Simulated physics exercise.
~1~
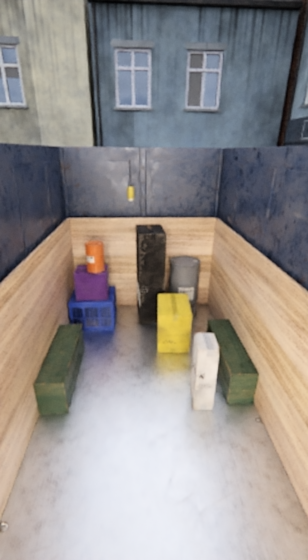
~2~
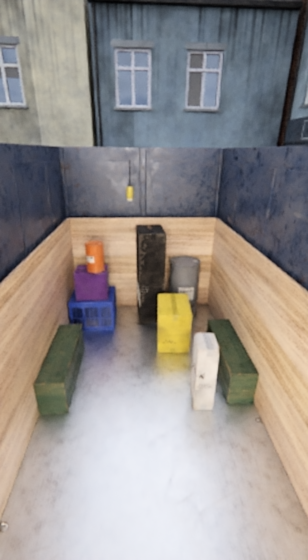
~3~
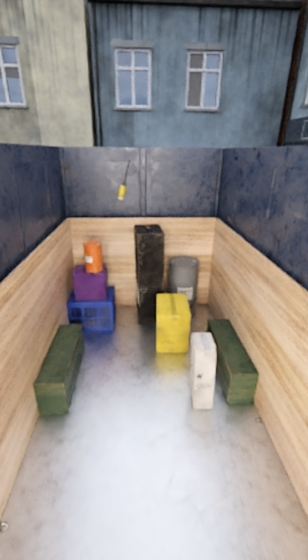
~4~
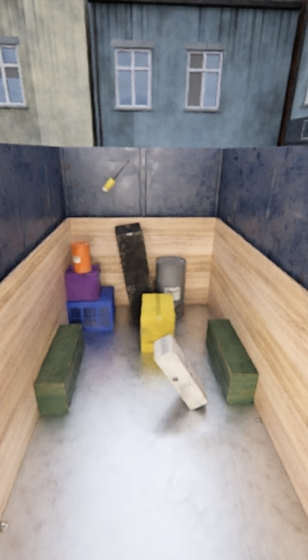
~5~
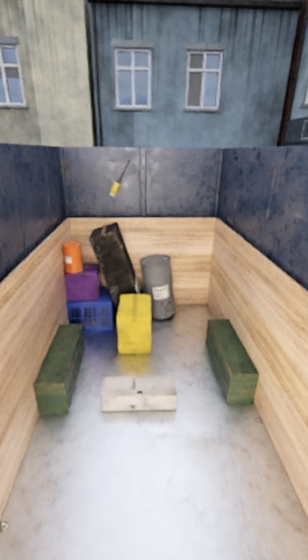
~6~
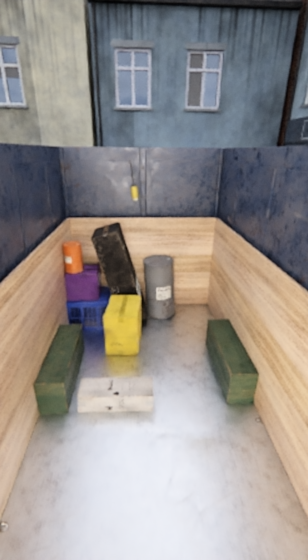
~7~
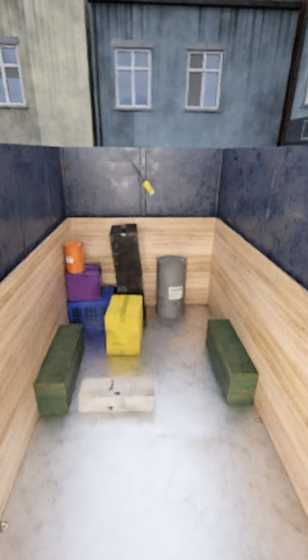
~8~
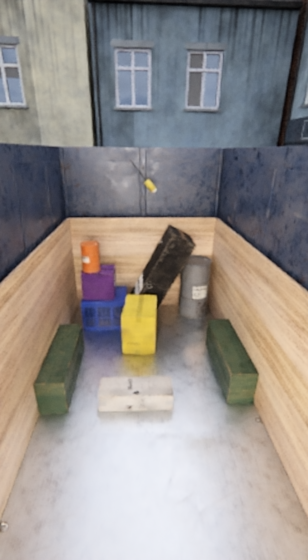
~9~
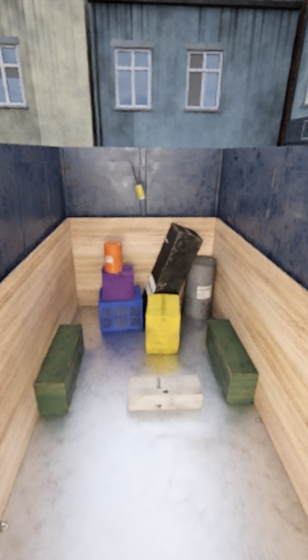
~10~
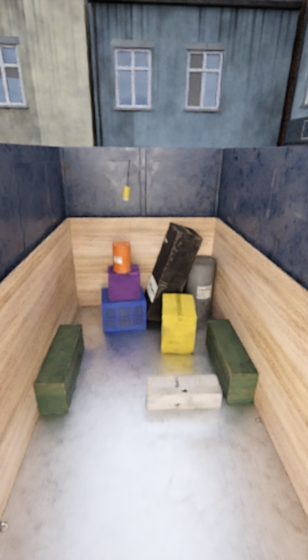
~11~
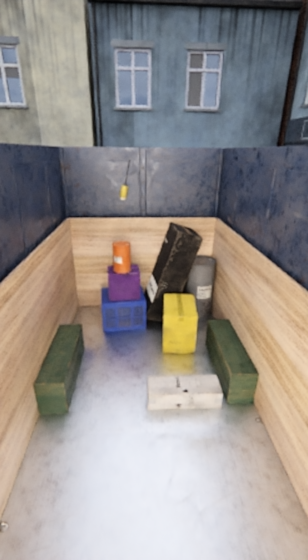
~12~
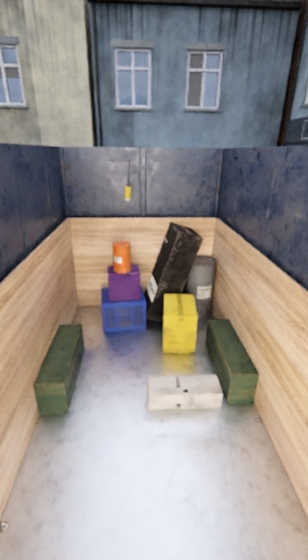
Boxes, a canister and a drum sliding left then right in a van's load bay, the white box toppling and staying down.
